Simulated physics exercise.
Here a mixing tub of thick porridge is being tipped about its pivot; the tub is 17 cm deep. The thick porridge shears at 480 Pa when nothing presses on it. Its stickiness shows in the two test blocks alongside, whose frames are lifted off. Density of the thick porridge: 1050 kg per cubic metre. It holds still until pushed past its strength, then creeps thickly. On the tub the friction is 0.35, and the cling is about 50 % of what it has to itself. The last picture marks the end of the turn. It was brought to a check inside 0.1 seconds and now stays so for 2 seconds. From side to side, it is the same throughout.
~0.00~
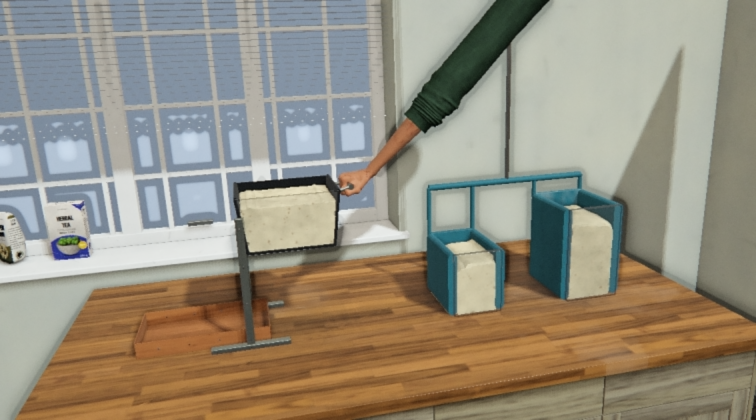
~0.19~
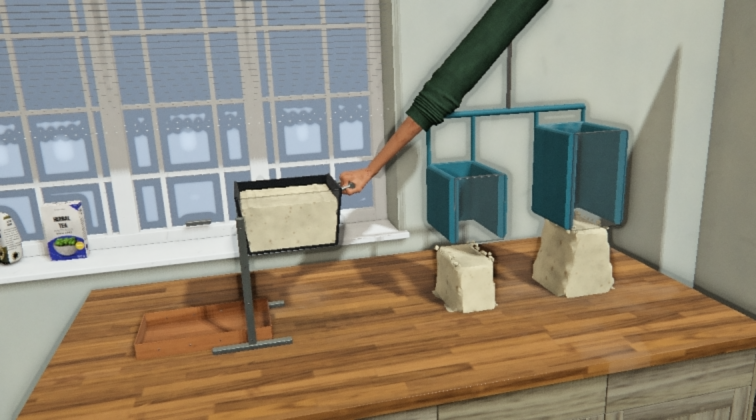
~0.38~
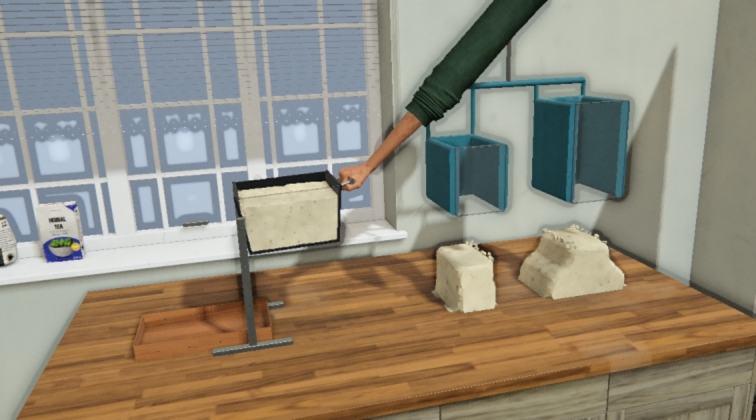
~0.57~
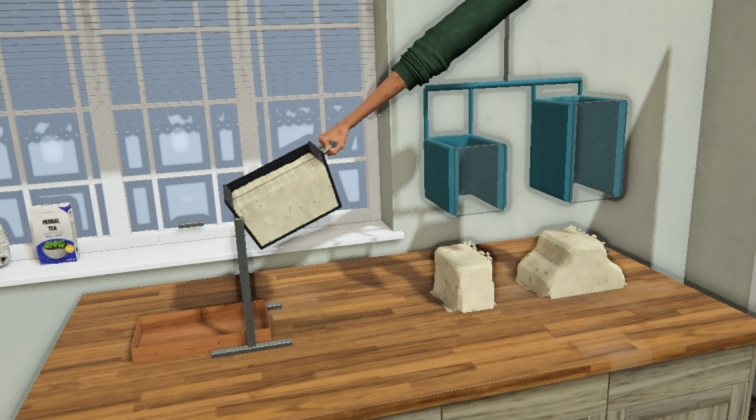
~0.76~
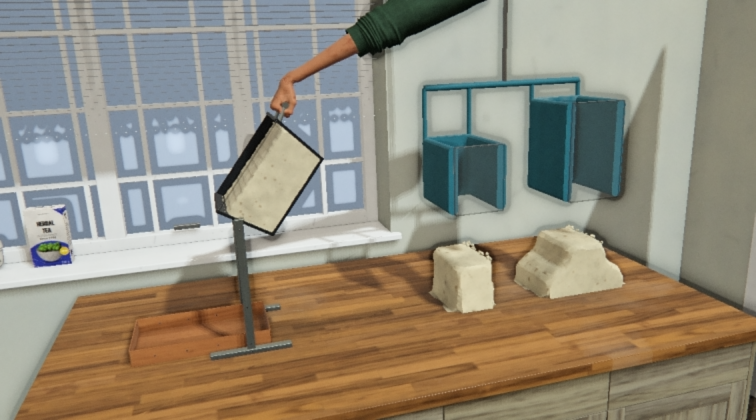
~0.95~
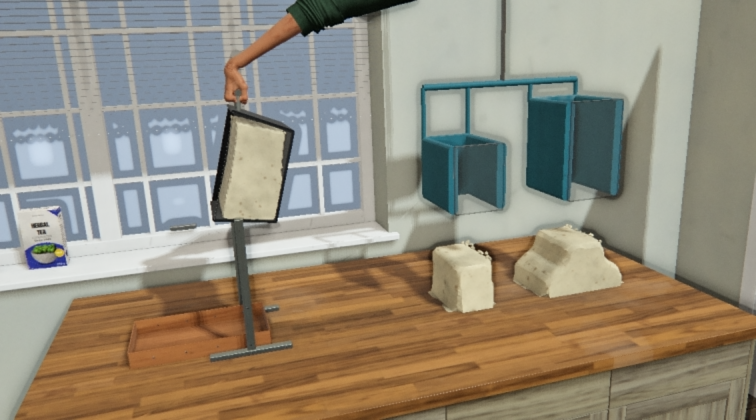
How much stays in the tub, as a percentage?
51 %.
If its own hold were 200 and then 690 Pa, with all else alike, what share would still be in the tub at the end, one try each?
Expect about 35 in a hundred, then about 100 in a hundred.
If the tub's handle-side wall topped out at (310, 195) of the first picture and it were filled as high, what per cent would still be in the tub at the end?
Then near 100 % stays in the tub.
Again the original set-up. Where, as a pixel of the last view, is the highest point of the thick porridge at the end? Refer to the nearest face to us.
Peak location: Approx. (259, 178).
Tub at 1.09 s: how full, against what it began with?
Around 100 per cent.
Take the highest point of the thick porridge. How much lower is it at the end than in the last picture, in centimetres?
The top ends up some 15 cm below its level in the last picture.
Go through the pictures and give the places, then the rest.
Handle-side rim at (337, 190), tilt 0 degrees; highest point of the thick porridge at (247, 208); test blocks 18 cm, 27 cm high (left to right), in the first frame.
Handle-side rim at (339, 189), tilt 0 degrees; highest point of the thick porridge at (249, 207); test blocks 17 cm, 24 cm high (left to right), in the second frame.
Handle-side rim at (339, 185), tilt 2 degrees; highest point of the thick porridge at (330, 197); test blocks 17 cm, 19 cm high (left to right), in the third frame.
Handle-side rim at (320, 153), tilt 23 degrees; highest point of the thick porridge at (323, 166); test blocks 17 cm, 18 cm high (left to right), in the fourth frame.
Handle-side rim at (275, 121), tilt 53 degrees; highest point of the thick porridge at (286, 133); test blocks 17 cm, 18 cm high (left to right), in the fifth frame.
Handle-side rim at (232, 113), tilt 75 degrees; highest point of the thick porridge at (242, 124); test blocks 17 cm, 18 cm high (left to right), in the sixth frame.
By 1.09 s, the tub is at 75 degrees and holds 98 %.
By 1.26 s, the tub is at 75 degrees and holds 76 %.
By 1.43 s, the tub is at 75 degrees and holds 59 %.
By 1.60 s, the tub is at 75 degrees and holds 51 %.
By 2.95 s, at the end, the tub is at 75 degrees and holds 51 %.
